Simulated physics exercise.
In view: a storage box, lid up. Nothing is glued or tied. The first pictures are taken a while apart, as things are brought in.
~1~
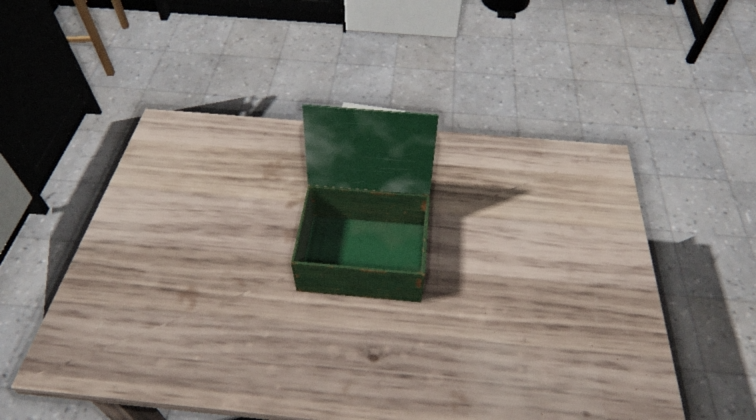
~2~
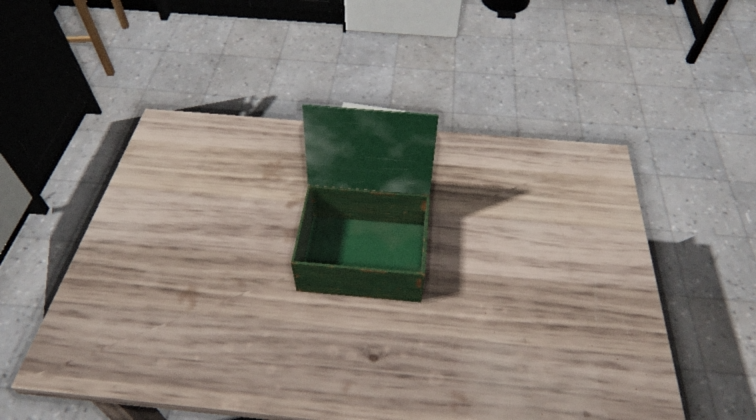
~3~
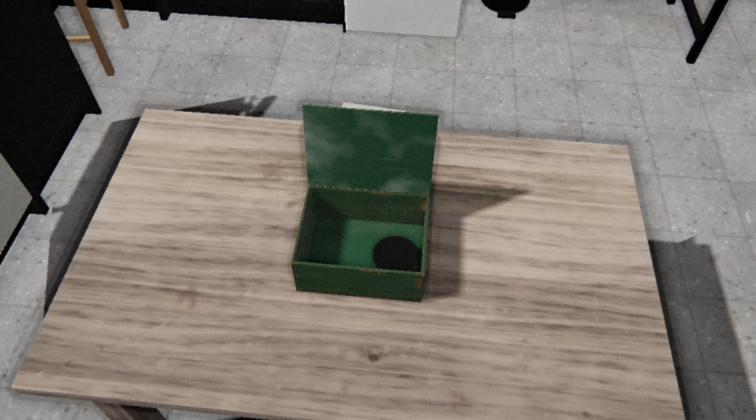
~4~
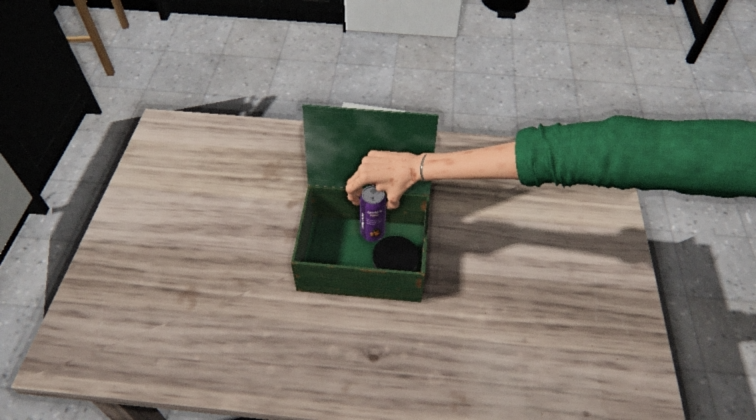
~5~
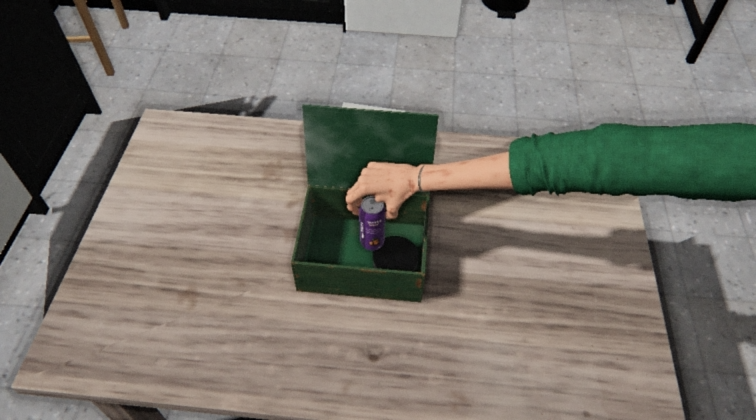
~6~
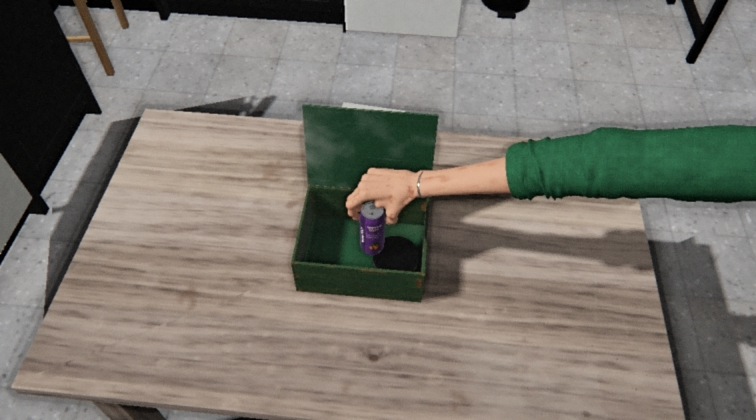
At the start, an open green box sits empty on a wooden table. A round black tub then appears inside it, toward the right. Next, a hand in a green sleeve reaches in from the right, holding a purple can, and lowers it slightly inside the box beside the tub.
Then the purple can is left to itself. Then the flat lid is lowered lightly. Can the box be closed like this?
As it turns out, it shuts flat.
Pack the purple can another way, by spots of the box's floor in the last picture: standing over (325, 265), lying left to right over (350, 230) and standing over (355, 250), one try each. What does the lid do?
First, it will not close; second, it sits on the rim; third, it will not close.
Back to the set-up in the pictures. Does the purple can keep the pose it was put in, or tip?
The purple can tips.
Then, 0.60 s on from there, purple can on its side near (339, 243).
Then, 1.50 s on from there, lid 65° above the rim; purple can on its side near (347, 225).
Then, 2.00 s on from there, lid 18° above the rim; purple can on its side near (347, 225).
In the end, lid shut; toppled in the box, purple can; black tub unmoved. At the end, from the last picture's camera, purple can near (347, 224).
